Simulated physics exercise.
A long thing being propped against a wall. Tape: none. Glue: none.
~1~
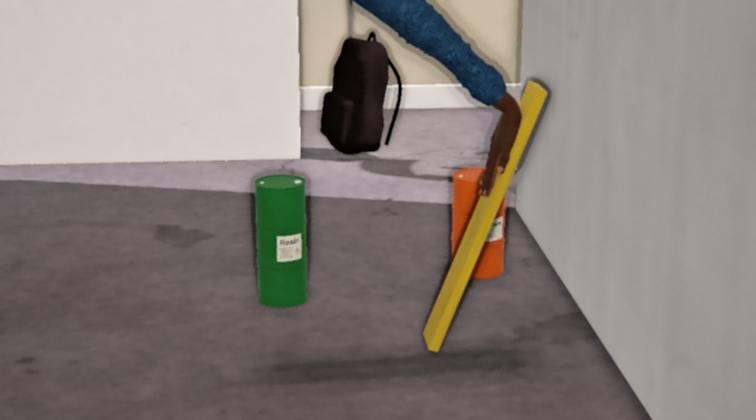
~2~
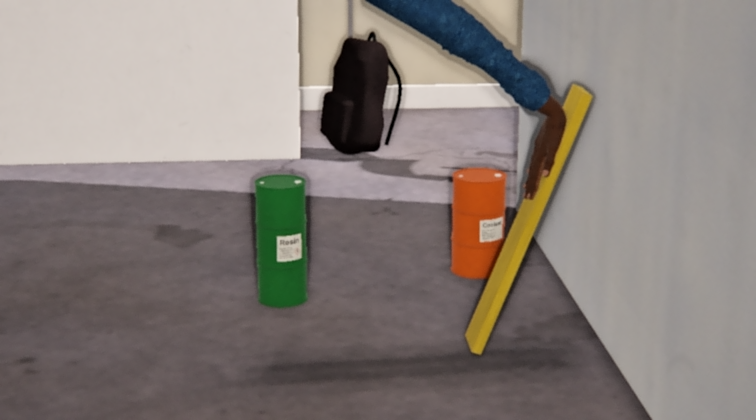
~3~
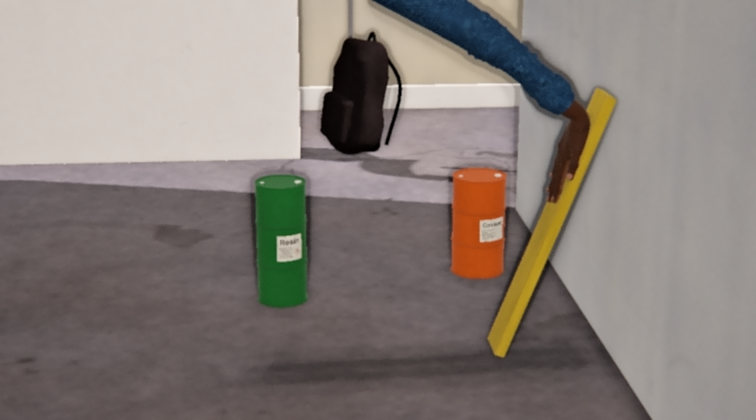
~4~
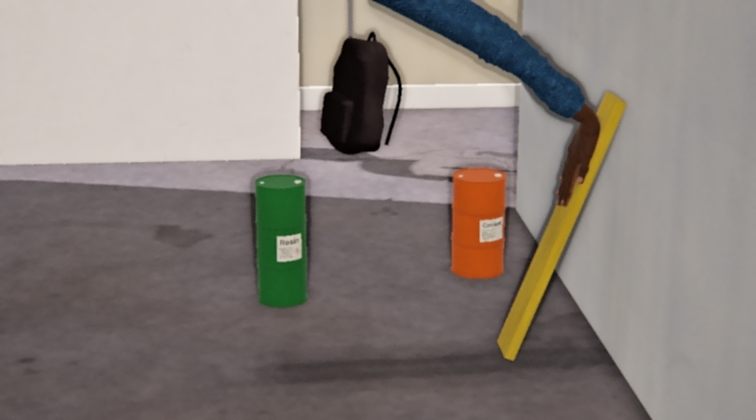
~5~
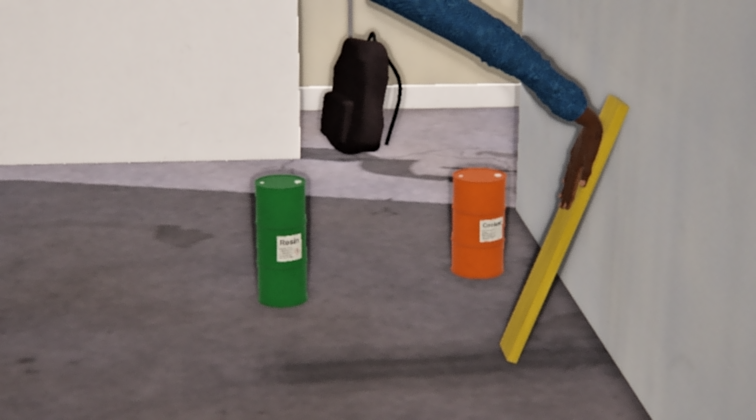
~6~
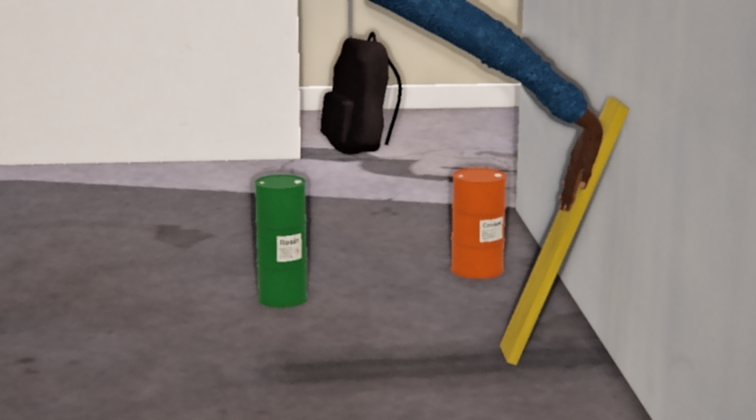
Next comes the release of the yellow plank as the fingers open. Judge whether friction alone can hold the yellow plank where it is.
Friction can hold it.
Then, 0.40 s after the last picture, nothing has stirred.
Then, 0.90 s after the last picture, yellow plank resting near (562, 233).
At rest, all 3 in place. Seen from the same camera at the end, yellow plank near (562, 233). The plank stays up.
